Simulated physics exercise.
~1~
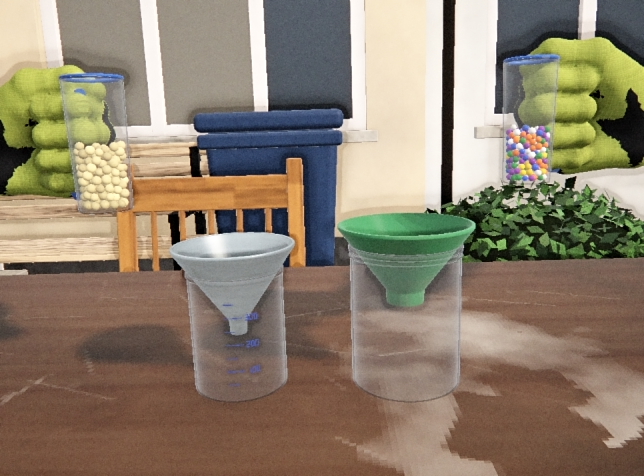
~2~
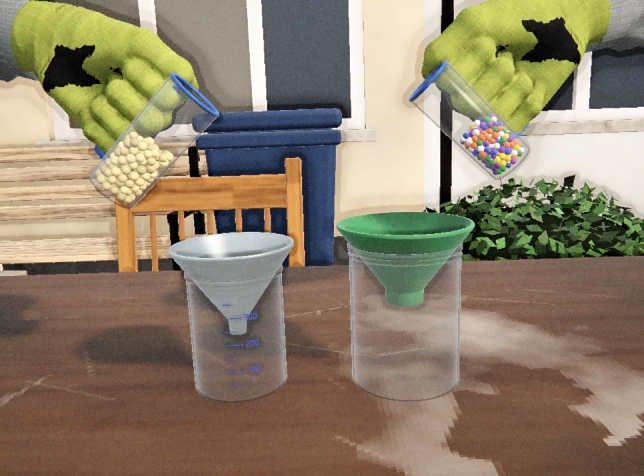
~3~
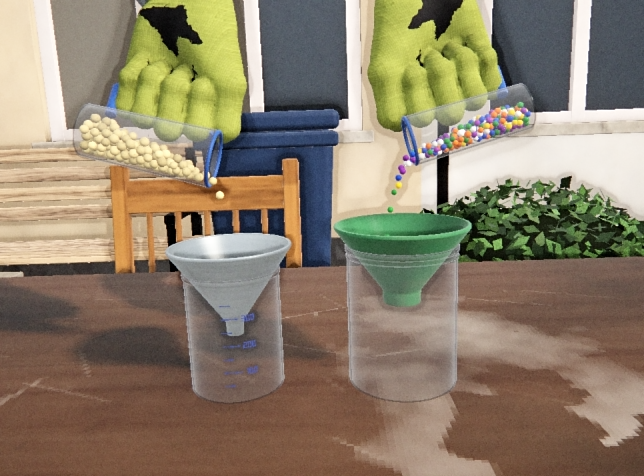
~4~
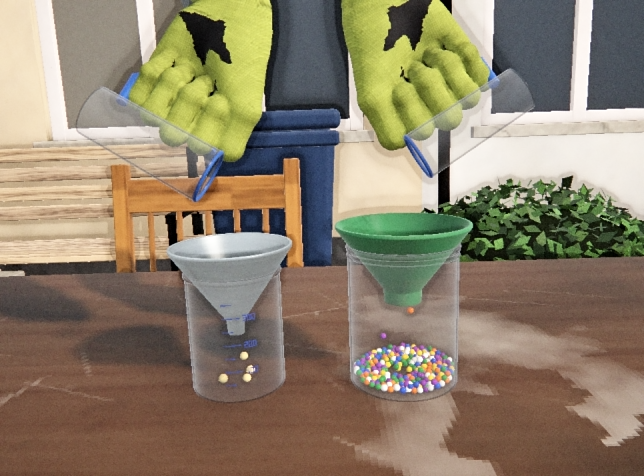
Two green-gloved hands tipped cups of small balls over funnels set in clear jars, and the colourful ones on the right all ran down into their jar, while on the left only a few cream ones got through and most stayed stuck in the grey funnel.
